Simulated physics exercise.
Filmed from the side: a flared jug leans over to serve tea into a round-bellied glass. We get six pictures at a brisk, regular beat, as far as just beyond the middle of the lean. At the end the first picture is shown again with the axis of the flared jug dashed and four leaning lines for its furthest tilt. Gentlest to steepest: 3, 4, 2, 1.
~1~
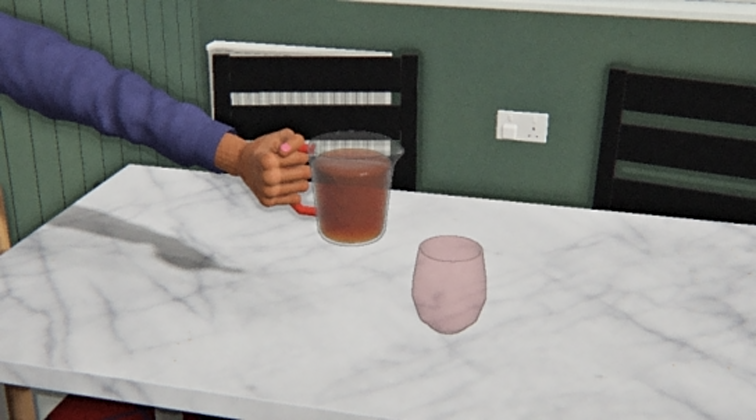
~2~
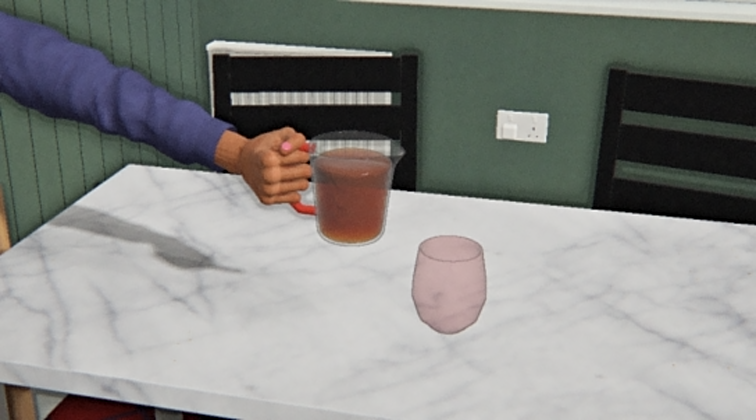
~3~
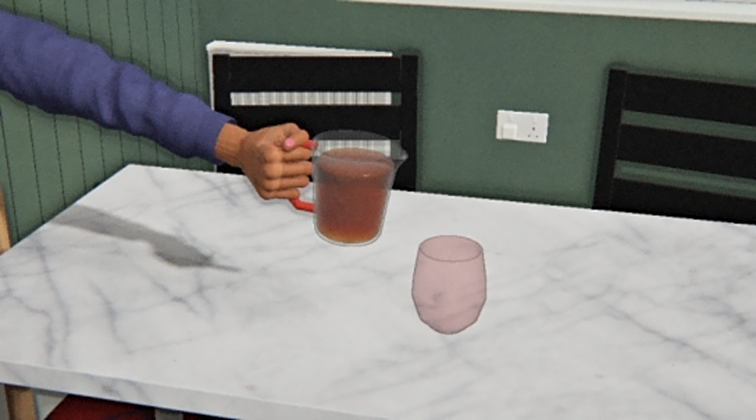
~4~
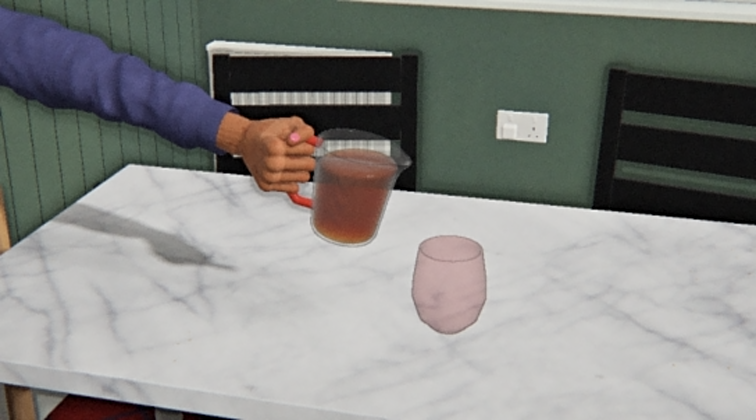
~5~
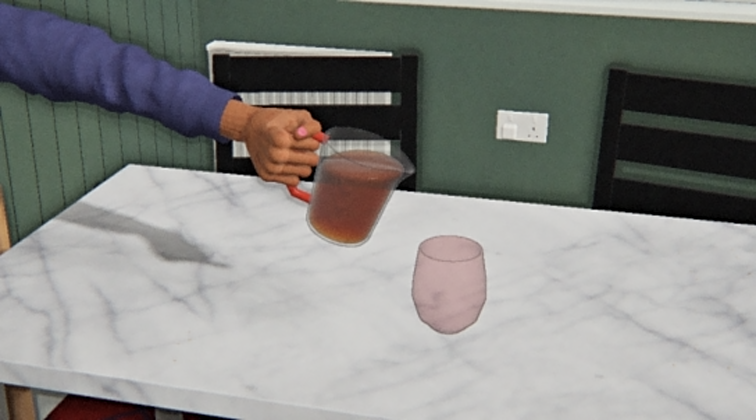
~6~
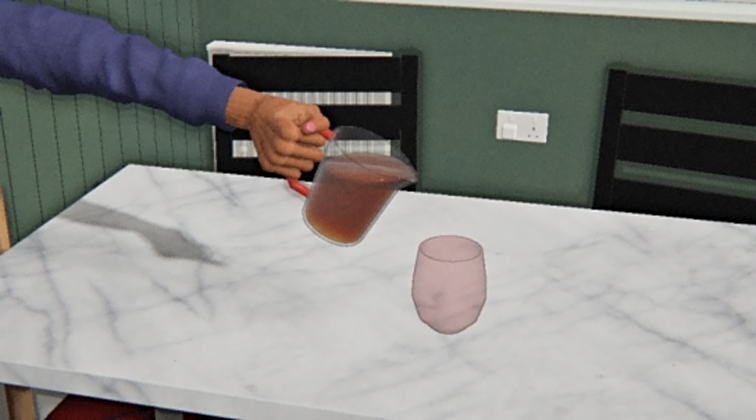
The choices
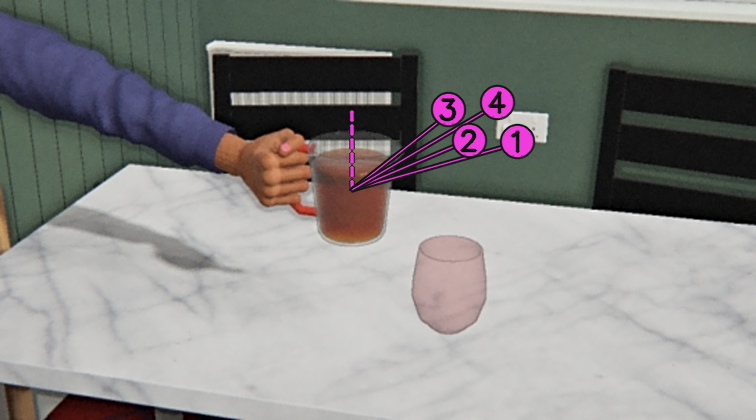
An arm in a purple sleeve reaches in from the left over a white marbled table, seen from the side and slightly above, with black chairs and a green wall behind. The hand grips the red handle of a clear jug of reddish-brown tea, left of an empty pink round-bellied glass. Upright at first, the jug gradually leans right, its tea staying inside, while the camera stays still.
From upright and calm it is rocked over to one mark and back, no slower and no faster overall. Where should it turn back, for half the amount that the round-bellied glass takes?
2 is best.
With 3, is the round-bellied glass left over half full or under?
Under half.
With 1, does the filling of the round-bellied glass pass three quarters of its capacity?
No, it does not.
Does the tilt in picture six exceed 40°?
No.
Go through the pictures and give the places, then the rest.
Upright, lip at (402, 152); rim of the round-bellied glass round (451, 248); nothing has left yet.
Upright, lip at (403, 153); nothing has left yet.
Tipped about 5°, lip at (406, 157); nothing has left yet.
Tipped about 11°, lip at (409, 163); nothing has left yet.
Tipped about 19°, lip at (413, 171); nothing has left yet.
Tipped about 27°, lip at (416, 180); nothing has left yet.
On the marked copy, 1 at (501, 147); 2 at (453, 146); 3 at (437, 123); 4 at (483, 112).
Choosing 1, the round-bellied glass ends with about 62 % of what it can hold.
Choosing 2, the round-bellied glass ends with about 50 % of what it can hold.
Choosing 3, the round-bellied glass ends with about 28 % of what it can hold.
Choosing 4, the round-bellied glass ends with about 38 % of what it can hold.
